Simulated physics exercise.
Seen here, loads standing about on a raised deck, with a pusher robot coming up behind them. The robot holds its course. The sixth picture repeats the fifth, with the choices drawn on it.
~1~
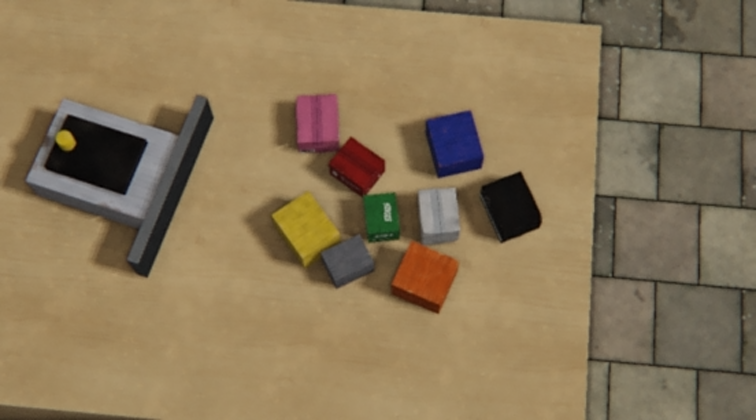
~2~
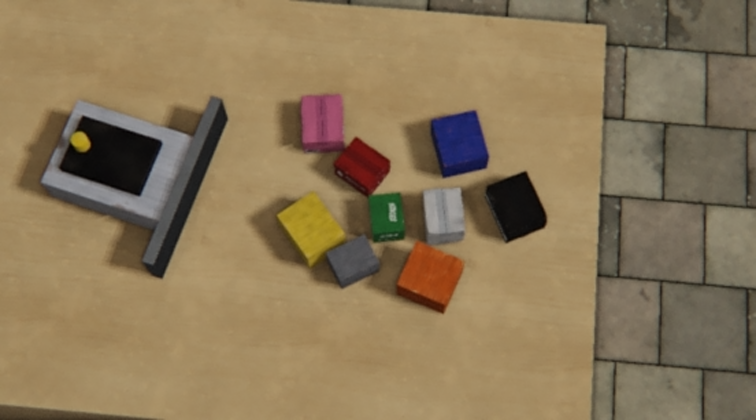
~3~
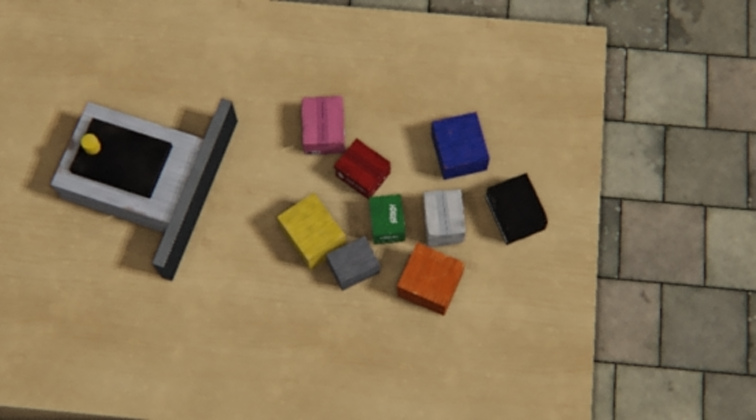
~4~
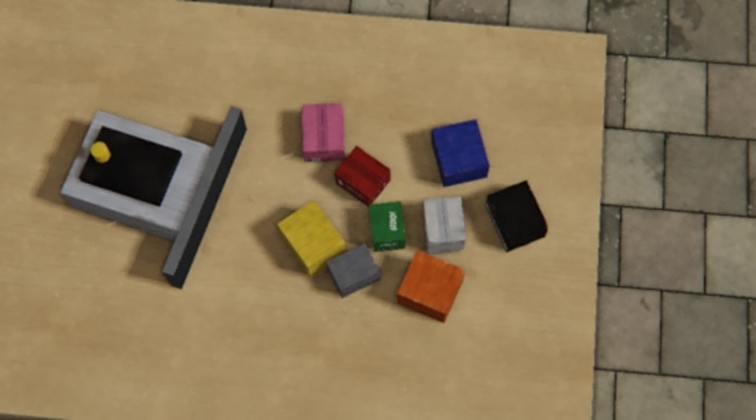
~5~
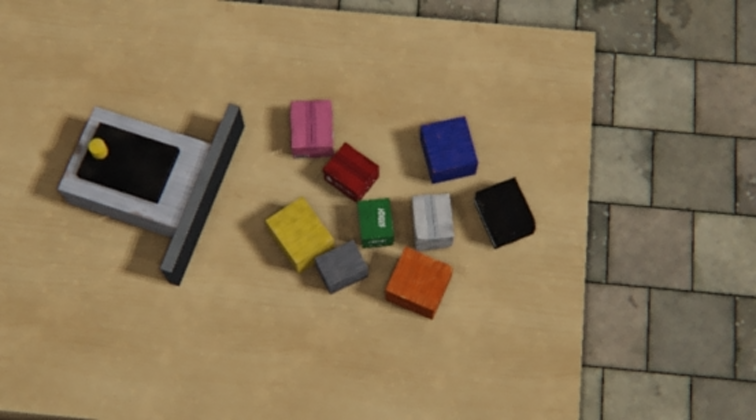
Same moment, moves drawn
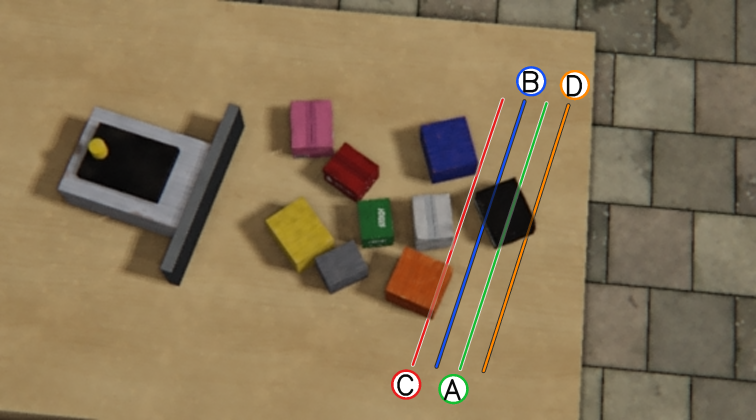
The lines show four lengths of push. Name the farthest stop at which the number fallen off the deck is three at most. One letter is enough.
As far as mark D.
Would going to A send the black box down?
Yes.
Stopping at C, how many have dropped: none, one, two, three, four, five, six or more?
By then, none.
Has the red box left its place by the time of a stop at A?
Yes.
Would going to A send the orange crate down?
No.
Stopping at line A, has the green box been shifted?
Yes.
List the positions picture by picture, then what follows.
The first picture shows red box (357, 167); yellow crate (306, 230); black box (511, 207).
The second picture shows robot (118, 157); pink parcel (323, 124).
The third picture shows robot (127, 159); blue crate (460, 146).
The fourth picture shows robot (137, 168); grey crate (353, 271).
The fifth picture shows robot (134, 164); red box (351, 173); yellow crate (300, 235); black box (505, 213).
On the marked copy, A at (505, 232); B at (482, 230); C at (460, 228); D at (528, 234).
Taking D. A third of the way, robot (251, 175); pink parcel (376, 129); grey crate (365, 288).
Two thirds of the way, robot (368, 185); black box (552, 214); blue crate (531, 156).
When it is over, robot (459, 193); black box over the edge; white box over the edge; two fallen.
As for the rest, A is within the limit but short; B is within the limit but short; C is within the limit but short.
